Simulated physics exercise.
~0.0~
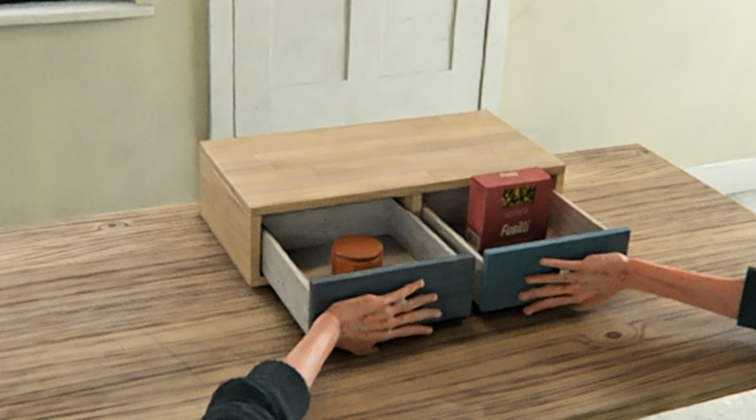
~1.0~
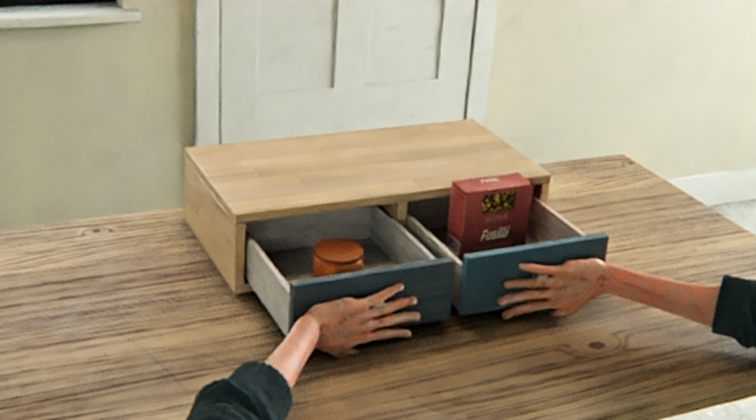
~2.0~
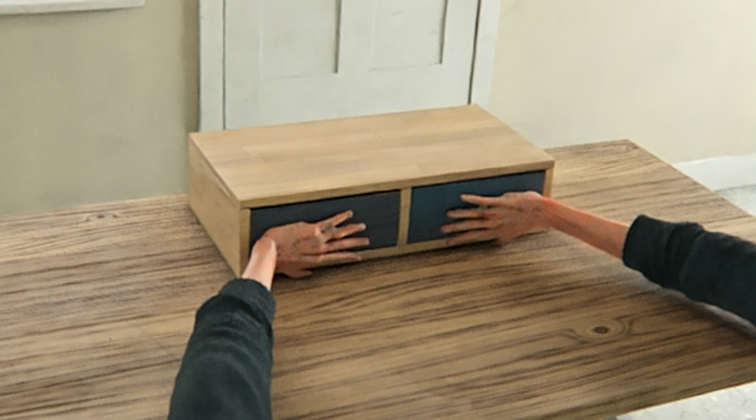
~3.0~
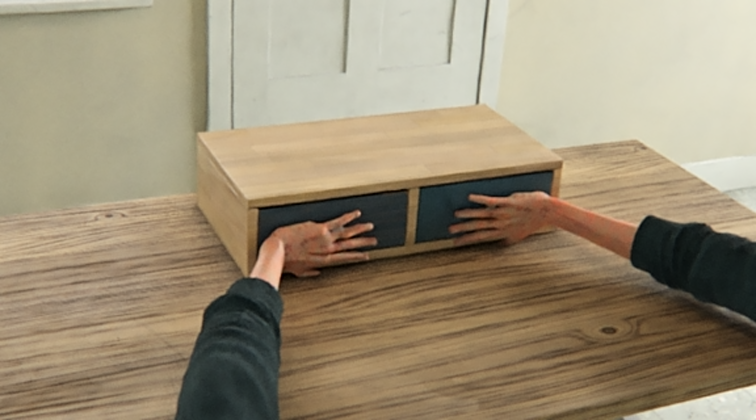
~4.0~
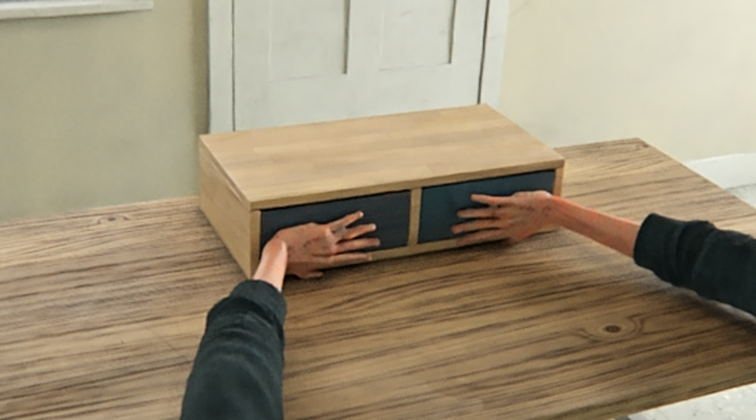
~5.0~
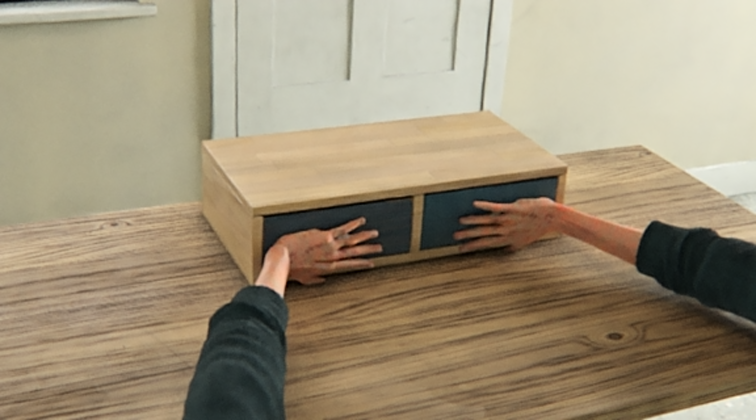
Two hands pushing side-by-side blue-fronted drawers, holding an orange jar and a red packet, fully shut into a wooden chest.
